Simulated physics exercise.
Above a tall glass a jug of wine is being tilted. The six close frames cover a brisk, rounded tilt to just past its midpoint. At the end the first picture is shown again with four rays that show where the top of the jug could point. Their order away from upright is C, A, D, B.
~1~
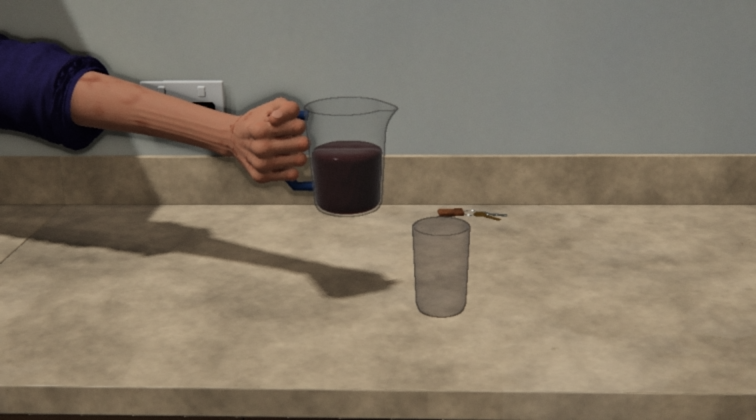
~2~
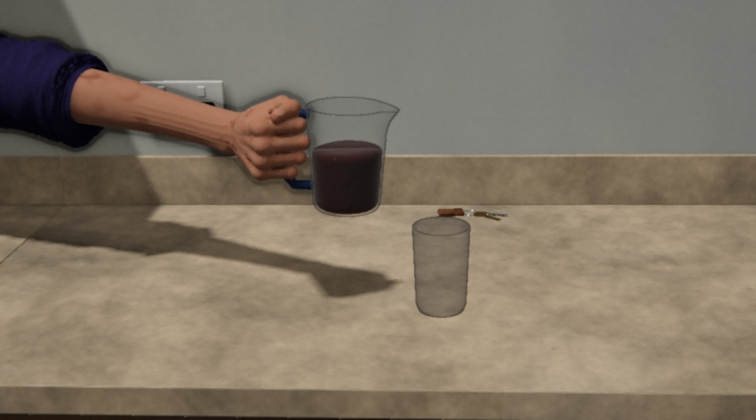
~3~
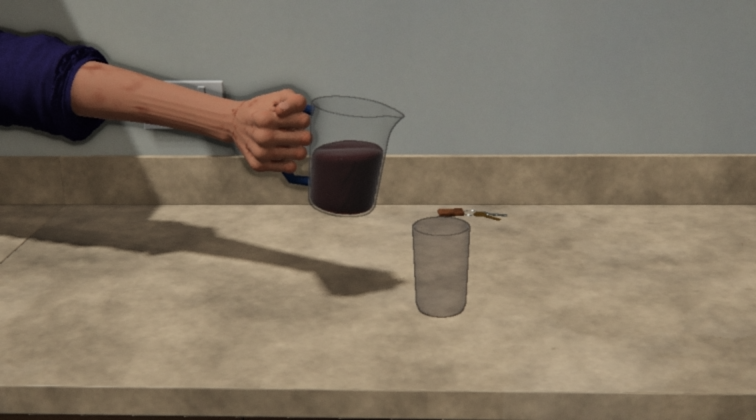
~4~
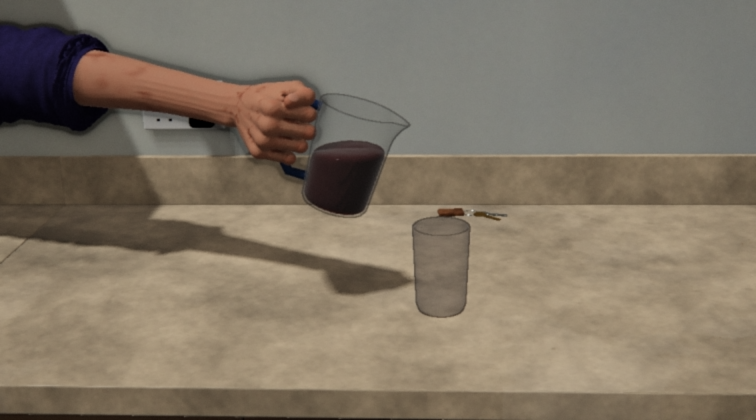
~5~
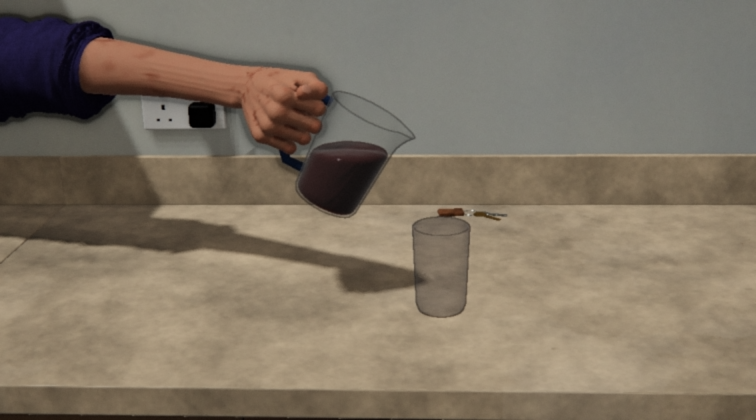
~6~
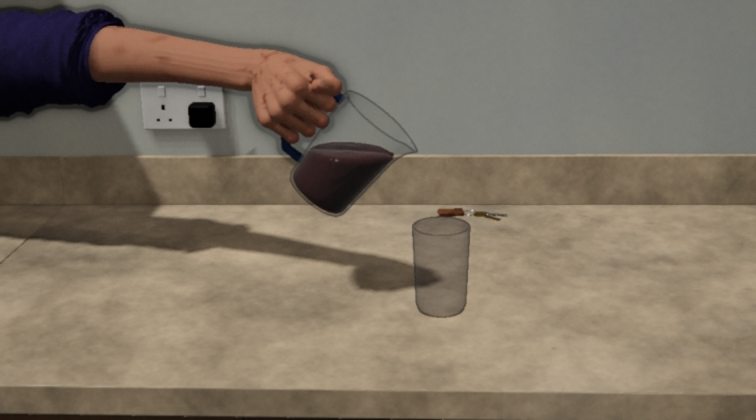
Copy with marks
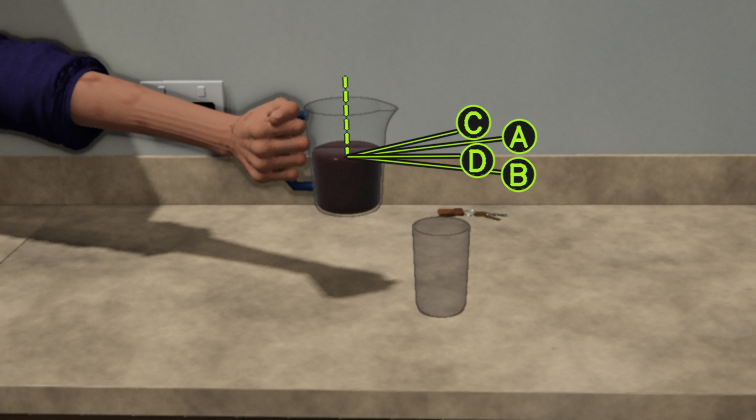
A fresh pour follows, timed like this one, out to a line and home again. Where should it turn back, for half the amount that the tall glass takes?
C works best here.
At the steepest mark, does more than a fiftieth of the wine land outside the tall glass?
Yes.
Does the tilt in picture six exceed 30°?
Yes.
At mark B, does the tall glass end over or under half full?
Over half.
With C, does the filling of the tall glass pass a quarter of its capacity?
Yes, clearly.
In lime, A at (502, 138); B at (501, 172); C at (457, 131); D at (460, 156).
For mark A, the tall glass ends with about 62 % of what it can hold; 8 % of the wine is spilt.
For mark B, the tall glass ends with about 78 % of what it can hold; 18 % of the wine is spilt.
For mark C, the tall glass ends with about 48 % of what it can hold; 7 % of the wine is spilt.
For mark D, the tall glass ends with about 76 % of what it can hold; 9 % of the wine is spilt.
